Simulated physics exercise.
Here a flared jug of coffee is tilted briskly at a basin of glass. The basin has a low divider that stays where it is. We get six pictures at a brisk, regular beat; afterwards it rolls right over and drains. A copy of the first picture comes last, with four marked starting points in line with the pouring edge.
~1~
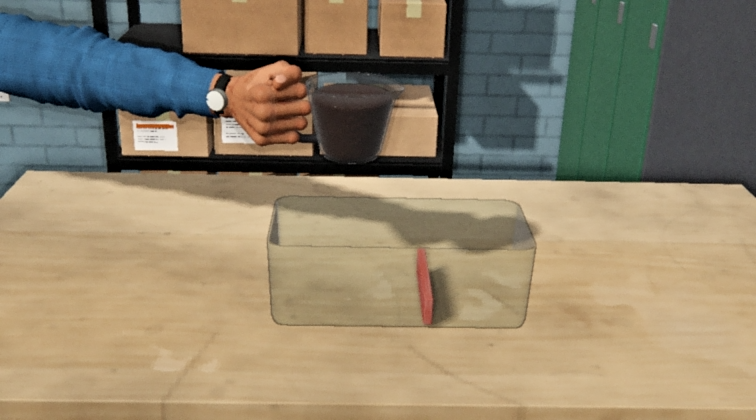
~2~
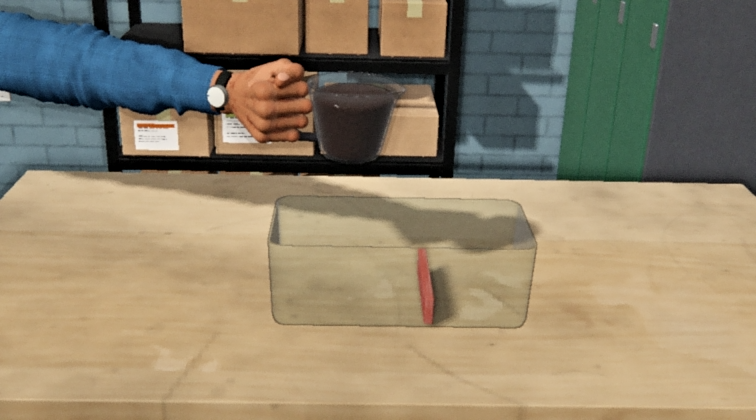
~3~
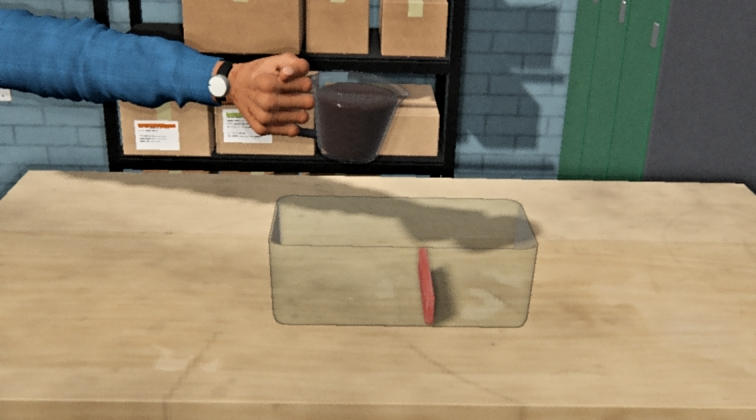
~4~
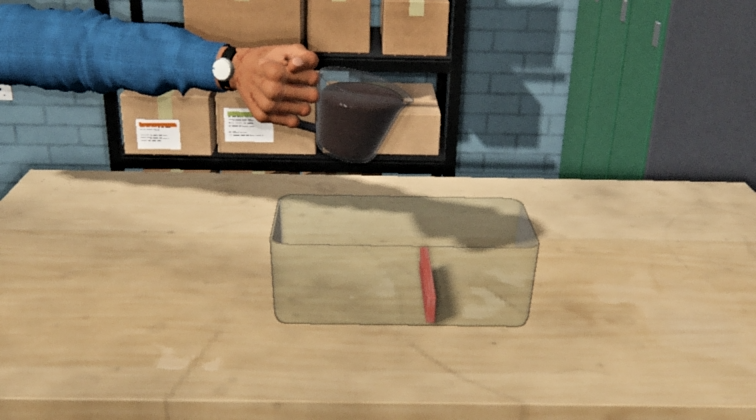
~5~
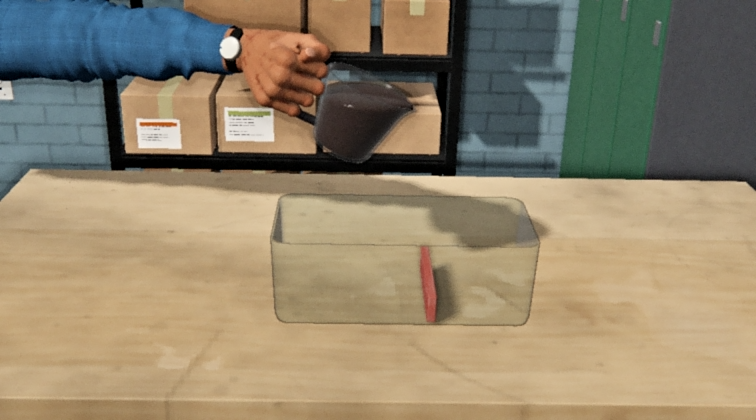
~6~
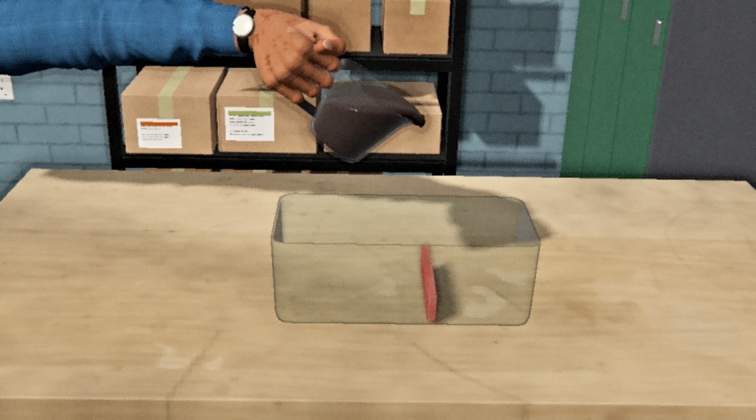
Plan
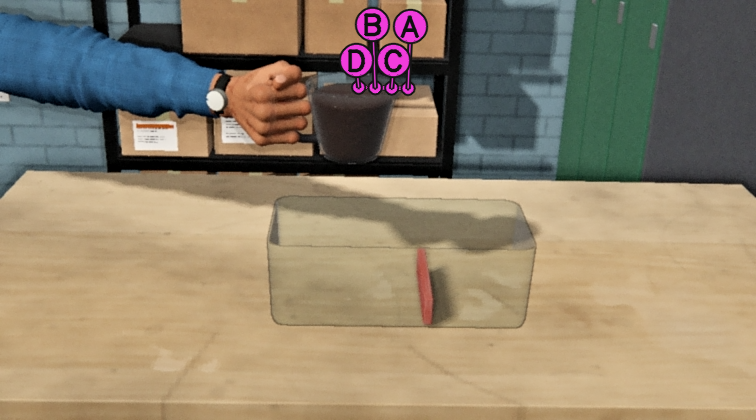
A hand tilts a jug of dark liquid rightward above a clear basin until liquid reaches its lip.
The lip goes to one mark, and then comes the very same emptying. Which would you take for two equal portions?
Take C.
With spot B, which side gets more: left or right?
The left one.
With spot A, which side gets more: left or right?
The right one.
In magenta, A at (408, 88); B at (375, 87); C at (391, 88); D at (358, 87).
If A is chosen, about 29 % ends left of the wall and 69 % right of it.
If B is chosen, about 72 % ends left of the wall and 25 % right of it; 3 % is lost outside.
If C is chosen, about 52 % ends left of the wall and 46 % right of it.
If D is chosen, about 87 % ends left of the wall and 8 % right of it; 6 % is lost outside.
